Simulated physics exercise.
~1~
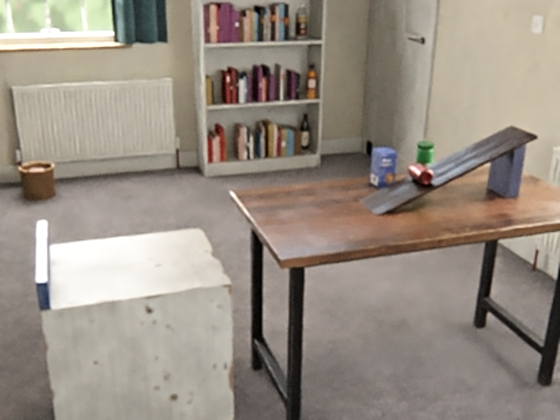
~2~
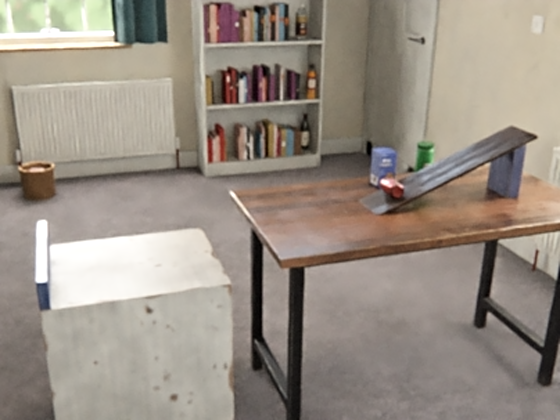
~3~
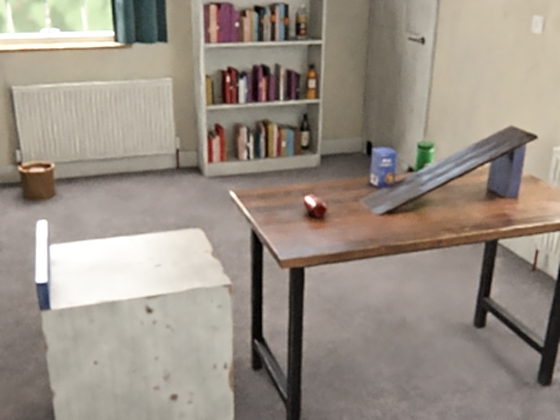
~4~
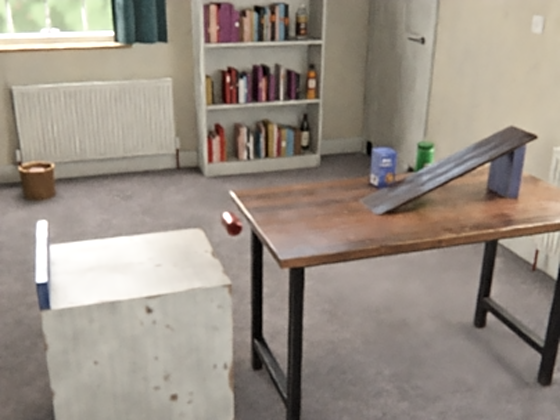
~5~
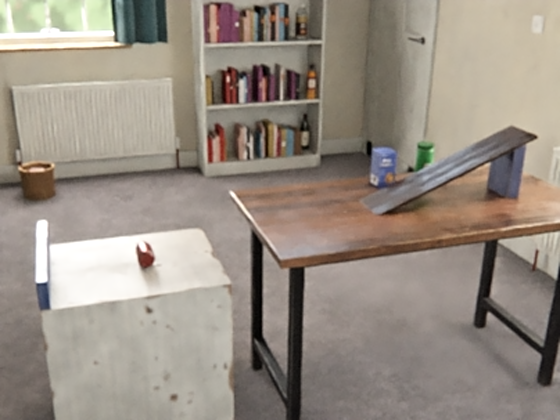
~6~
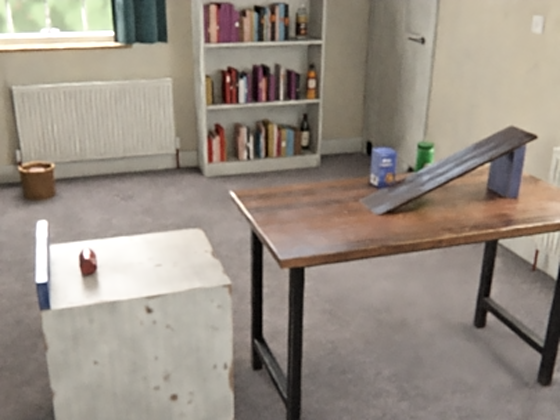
A red can rolls down a ramp, leaves the wooden table and lands on a white block.
